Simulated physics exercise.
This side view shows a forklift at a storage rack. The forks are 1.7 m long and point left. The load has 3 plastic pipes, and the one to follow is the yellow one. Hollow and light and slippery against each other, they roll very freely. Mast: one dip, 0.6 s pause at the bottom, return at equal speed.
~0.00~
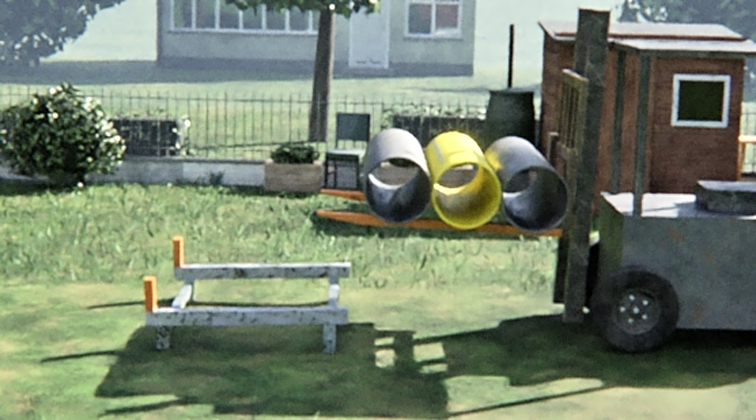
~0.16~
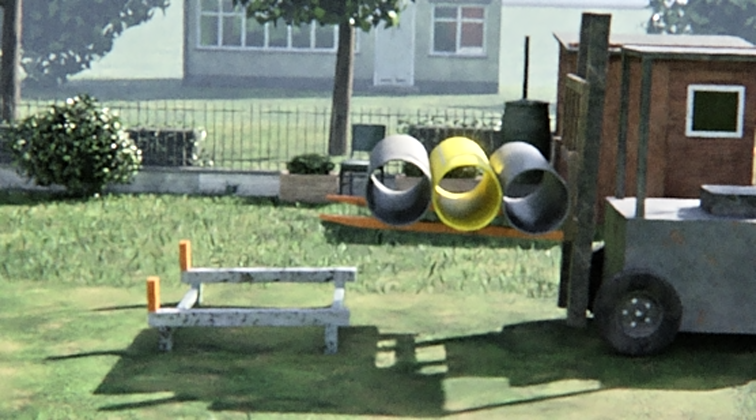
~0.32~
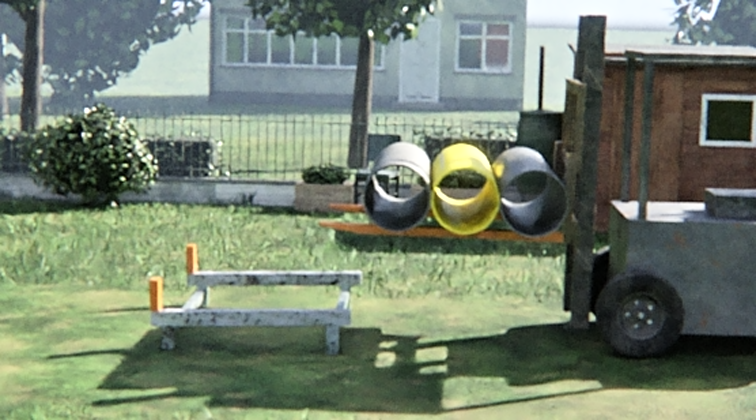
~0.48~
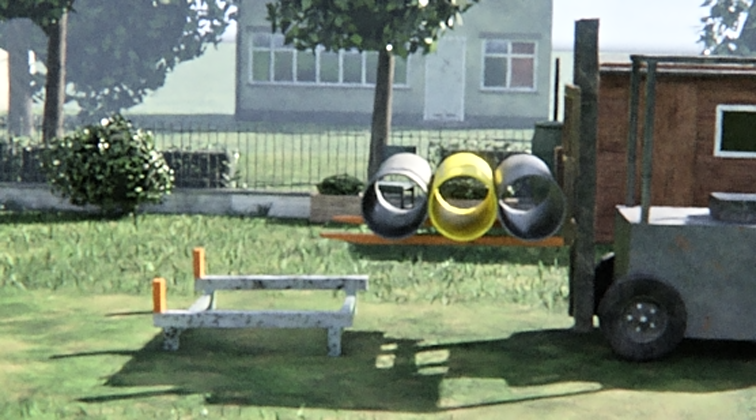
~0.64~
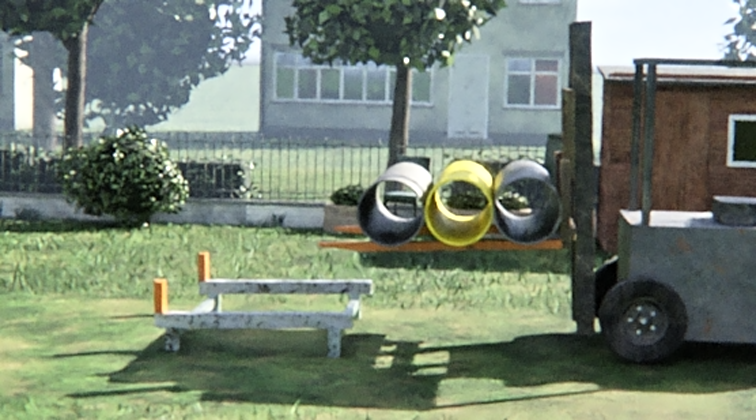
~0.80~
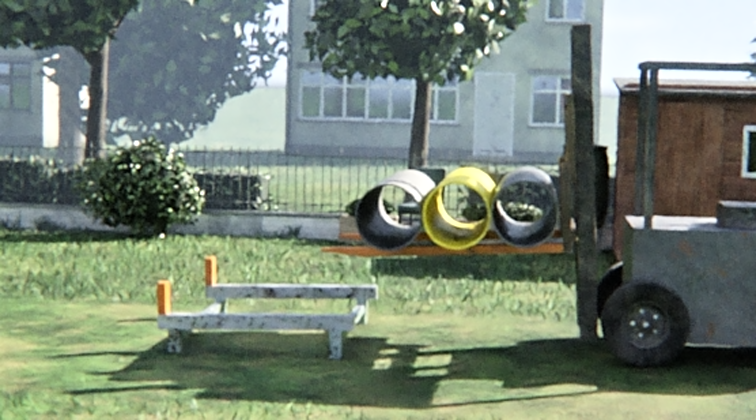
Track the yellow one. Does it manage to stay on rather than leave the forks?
It ends up on the forks.
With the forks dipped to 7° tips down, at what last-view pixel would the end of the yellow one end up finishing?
It would finish close to (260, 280) in the last picture.
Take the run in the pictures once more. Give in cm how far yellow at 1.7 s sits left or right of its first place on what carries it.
Yellow 25 left.
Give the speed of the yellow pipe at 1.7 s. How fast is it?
It's going at around 0.4 m/s.
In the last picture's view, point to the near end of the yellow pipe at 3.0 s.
At about (389, 196).
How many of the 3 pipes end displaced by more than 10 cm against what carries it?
Count: 1.
After 1.7 s, yellow is on the forks, 75 cm from the tips, rolling left; 0 gone from the forks.
After 3.0 s, yellow is on the forks, 45 cm from the tips; 1 gone from the forks.
After 4.4 s, yellow is on the forks, 55 cm from the tips, rolling right; 1 gone from the forks.
At rest (6.0 s), yellow is on the forks, 100 cm from the tips; 1 gone from the forks.
